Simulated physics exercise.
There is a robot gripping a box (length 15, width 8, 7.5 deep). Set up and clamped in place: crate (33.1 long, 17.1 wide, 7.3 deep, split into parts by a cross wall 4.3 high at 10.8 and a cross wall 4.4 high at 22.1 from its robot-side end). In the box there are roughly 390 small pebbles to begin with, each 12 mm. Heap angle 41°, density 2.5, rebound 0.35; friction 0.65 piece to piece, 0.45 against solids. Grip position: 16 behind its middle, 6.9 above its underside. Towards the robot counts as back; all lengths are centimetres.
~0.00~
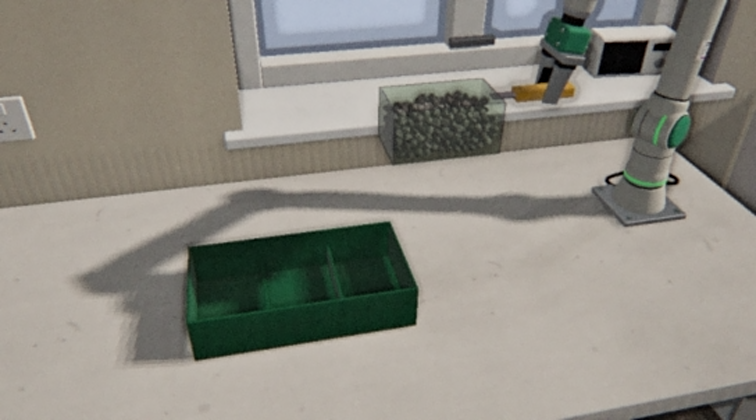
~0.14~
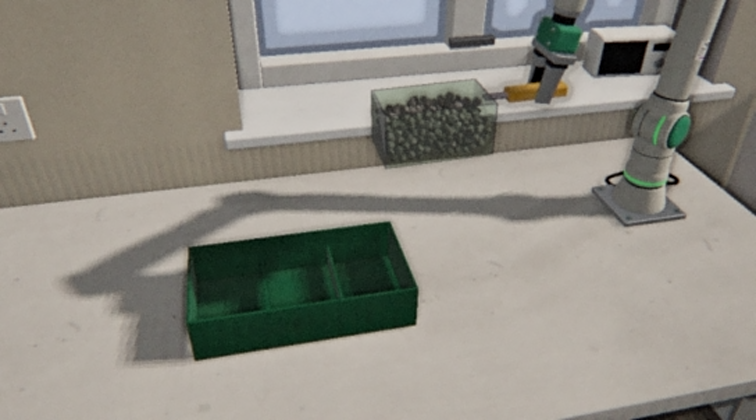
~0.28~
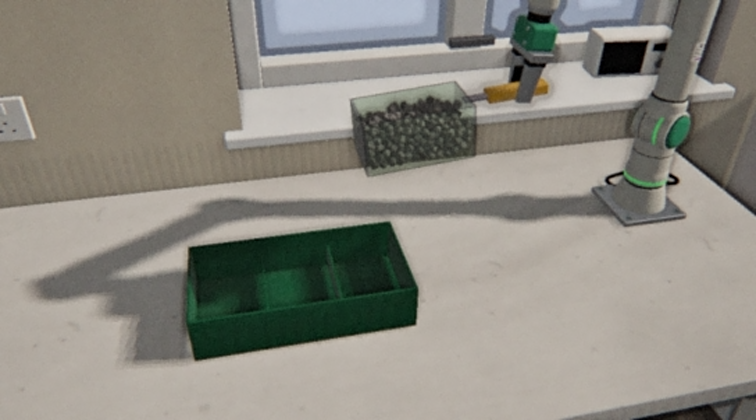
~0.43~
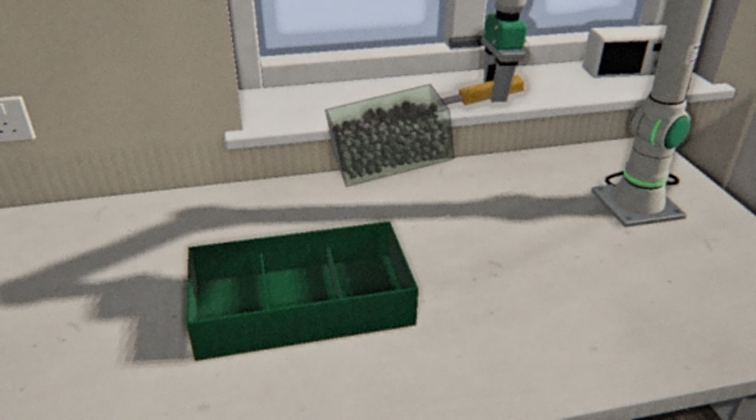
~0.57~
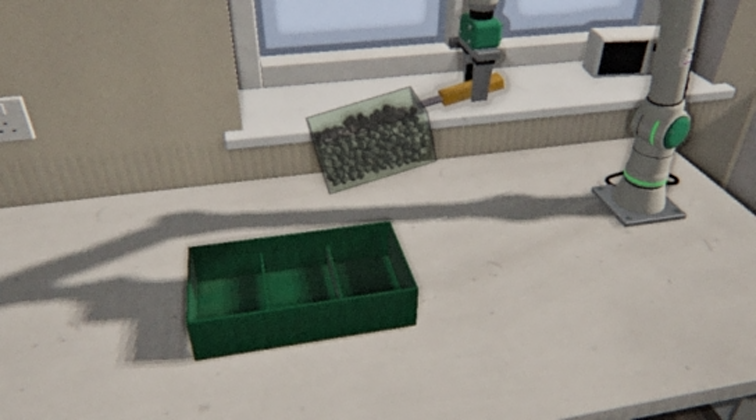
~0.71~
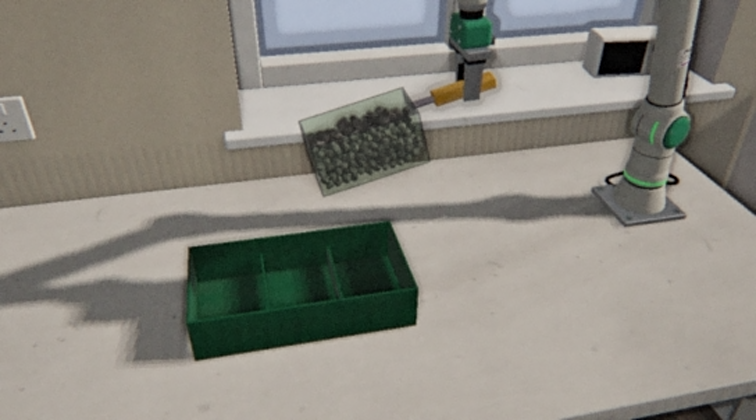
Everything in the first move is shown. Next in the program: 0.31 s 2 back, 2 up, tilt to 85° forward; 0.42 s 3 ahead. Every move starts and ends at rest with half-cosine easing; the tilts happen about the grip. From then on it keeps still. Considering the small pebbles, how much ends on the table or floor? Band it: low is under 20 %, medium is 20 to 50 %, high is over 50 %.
Band: Medium.
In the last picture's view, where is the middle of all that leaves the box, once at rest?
Approximately (414, 286) in pixels.
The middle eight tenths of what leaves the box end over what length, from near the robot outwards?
18 cm.
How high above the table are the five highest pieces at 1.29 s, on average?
I'd put it near 26 cm.
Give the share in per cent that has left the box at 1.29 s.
Close to 20 per cent of the load is out at that point.
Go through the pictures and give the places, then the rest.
The first frame shows the box floor at (438, 142), level; upper third of the load around (439, 113), from x 385 to 495, top at y 95; 393 in the box.
The second frame shows the box floor at (431, 144), tilted 1° forward; upper third of the load around (436, 115), from x 380 to 485, top at y 95.
The third frame shows the box floor at (414, 149), tilted 5° forward; upper third of the load around (421, 120), from x 360 to 465, top at y 100.
The fourth frame shows the box floor at (393, 155), tilted 9° forward; upper third of the load around (402, 125), from x 335 to 445, top at y 105.
The fifth frame shows the box floor at (376, 160), tilted 13° forward; upper third of the load around (387, 129), from x 320 to 425, top at y 110.
The sixth frame shows the box floor at (370, 162), tilted 14° forward; upper third of the load around (381, 130), from x 310 to 420, top at y 110; 393 in the box.
After 1.00 s, tilted 84° forward, highest piece 28 above the table; 343 in the box, 21 in the robot-side part, 2 on the table or floor, 27 in flight or on a rim.
After 1.29 s, tilted 85° forward, highest piece 27 above the table; 323 in the box, 40 on the table or floor, 21 in the robot-side part, 9 in flight or on a rim.
After 1.64 s, tilted 85° forward, highest piece 27 above the table; 261 in the box, 74 on the table or floor, 44 in the robot-side part, 14 in flight or on a rim.
After 2.69 s, tilted 85° forward, highest piece 27 above the table; 239 in the box, 105 on the table or floor, 49 in the robot-side part.
In the end, 239 in the box, 105 on the table or floor, 49 in the robot-side part. That is 27 % on the table or floor.
